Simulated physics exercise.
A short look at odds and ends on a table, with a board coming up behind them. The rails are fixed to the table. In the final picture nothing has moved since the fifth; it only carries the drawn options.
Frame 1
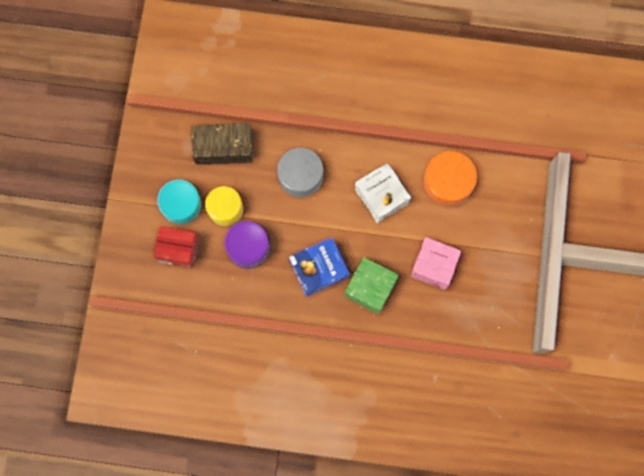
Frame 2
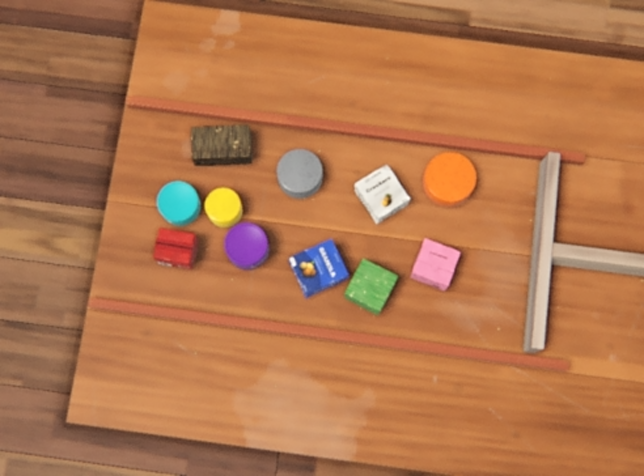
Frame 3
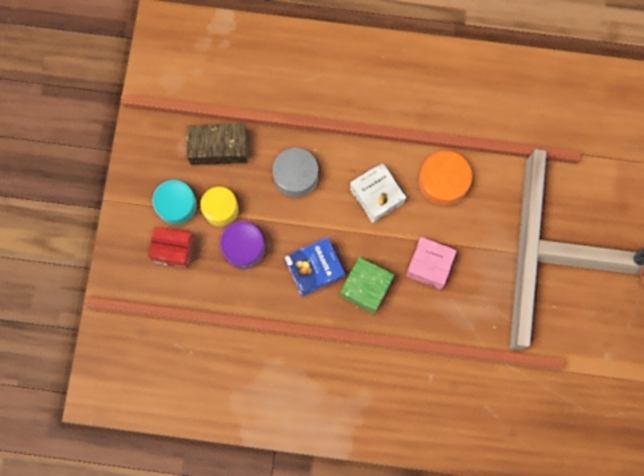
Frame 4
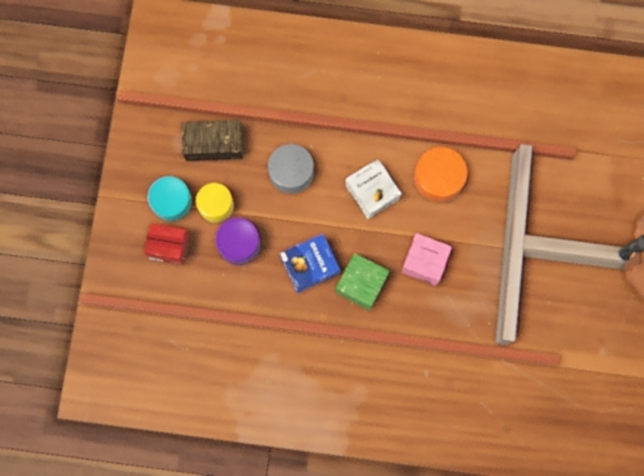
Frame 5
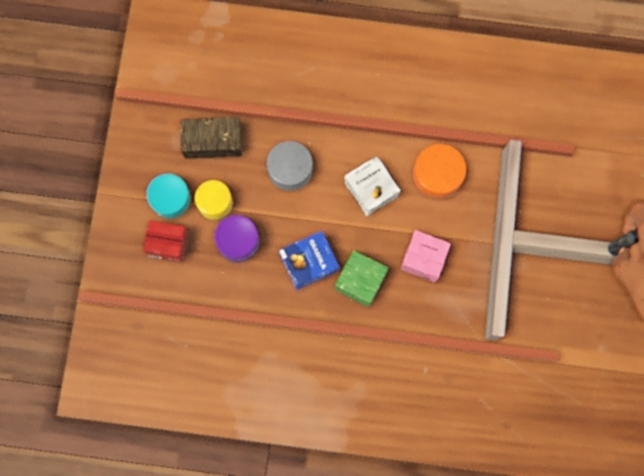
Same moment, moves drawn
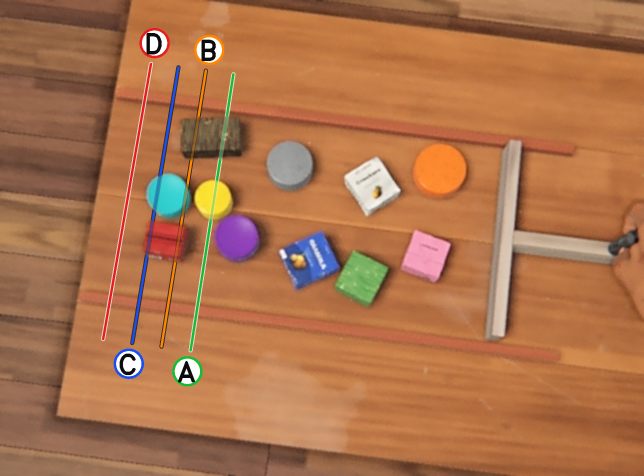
On a wooden tabletop, small colourful tubs, boxes and blocks sat scattered between two reddish strips while a T-shaped board slid slowly left towards them, a hand coming into view on its handle.
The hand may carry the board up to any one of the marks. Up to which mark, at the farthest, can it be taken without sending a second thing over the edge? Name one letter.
It should halt at A.
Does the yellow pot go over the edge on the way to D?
By then, yes.
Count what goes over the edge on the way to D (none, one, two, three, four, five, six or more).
By then, six or more.
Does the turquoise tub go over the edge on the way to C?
By then, yes.
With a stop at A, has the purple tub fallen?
By then, no.
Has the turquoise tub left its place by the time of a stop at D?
Yes.
On the marked copy, A at (213, 208); B at (184, 205); C at (156, 201); D at (128, 197).
With A. Early on, board (402, 223); green block (336, 287); orange pot (375, 162).
Further on, board (296, 209); red box (143, 241); turquoise tub (166, 192).
At the end, board (214, 199); turquoise tub over the edge; red box (100, 246); one fallen.
As for the rest, B drops three; C drops seven; D drops seven.
